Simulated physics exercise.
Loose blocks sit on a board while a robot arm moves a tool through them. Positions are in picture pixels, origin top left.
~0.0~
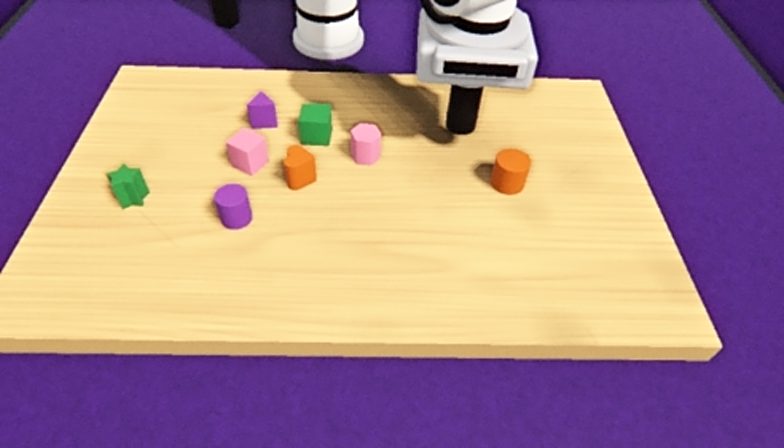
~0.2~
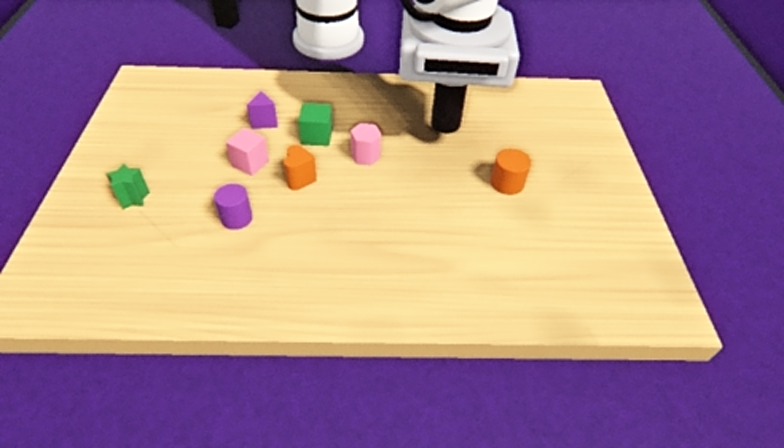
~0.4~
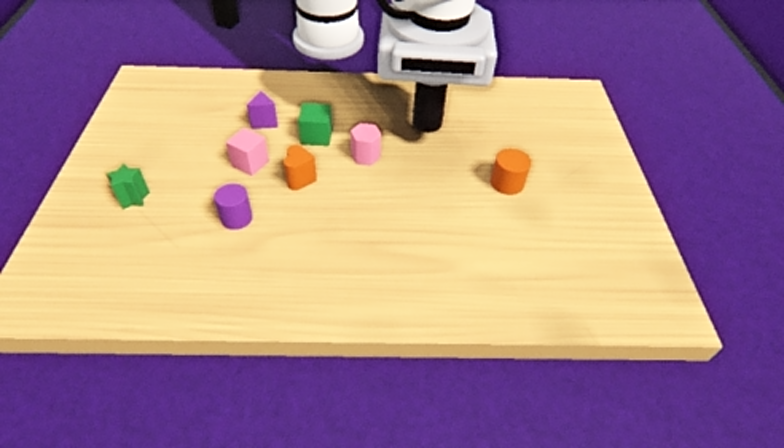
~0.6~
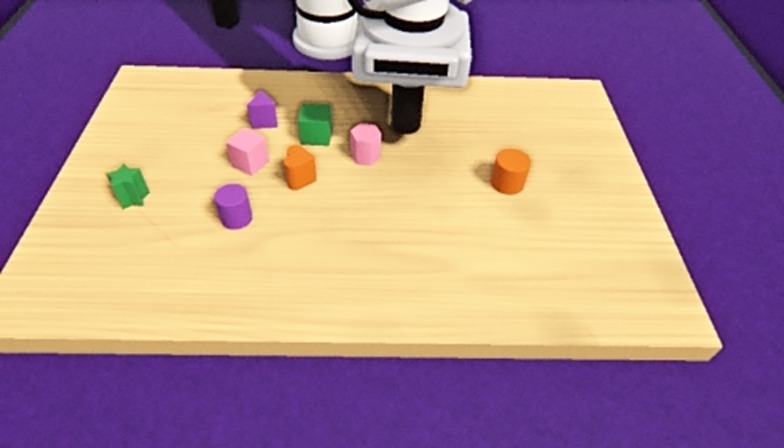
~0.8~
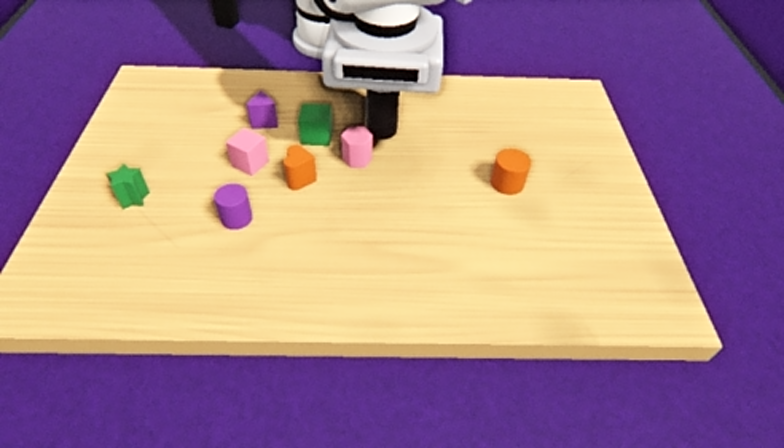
A robot arm holding a black tool moves left across the back of a wooden board scattered with small colored blocks, then nudges the pink hexagonal block slightly left while the other blocks stay still.
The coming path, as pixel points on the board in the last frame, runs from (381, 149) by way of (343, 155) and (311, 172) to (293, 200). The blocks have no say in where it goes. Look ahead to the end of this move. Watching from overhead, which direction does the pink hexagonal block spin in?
Spins counterclockwise.
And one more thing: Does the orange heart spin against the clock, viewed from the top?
Answer: No.
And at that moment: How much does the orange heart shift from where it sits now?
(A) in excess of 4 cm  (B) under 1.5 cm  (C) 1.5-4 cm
My answer is option A.
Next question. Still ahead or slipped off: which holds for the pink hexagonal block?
The pink hexagonal block won't leave the front of the tool.
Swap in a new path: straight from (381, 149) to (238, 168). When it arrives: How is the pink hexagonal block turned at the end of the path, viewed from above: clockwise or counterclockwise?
My prediction: CCW.
The first path, step by step. One third of the way, tool at (342, 137); pink hexagonal block at (322, 146), turned 30° anticlockwise.
Two thirds of the way, tool at (309, 154); orange heart at (274, 169), turned 45° clockwise; pink hexagonal block at (304, 169), turned 50° anticlockwise.
At the end, tool at (291, 181); orange heart at (255, 180), turned 70° clockwise; green square block unmoved; pink hexagonal block at (296, 198), turned 80° anticlockwise.
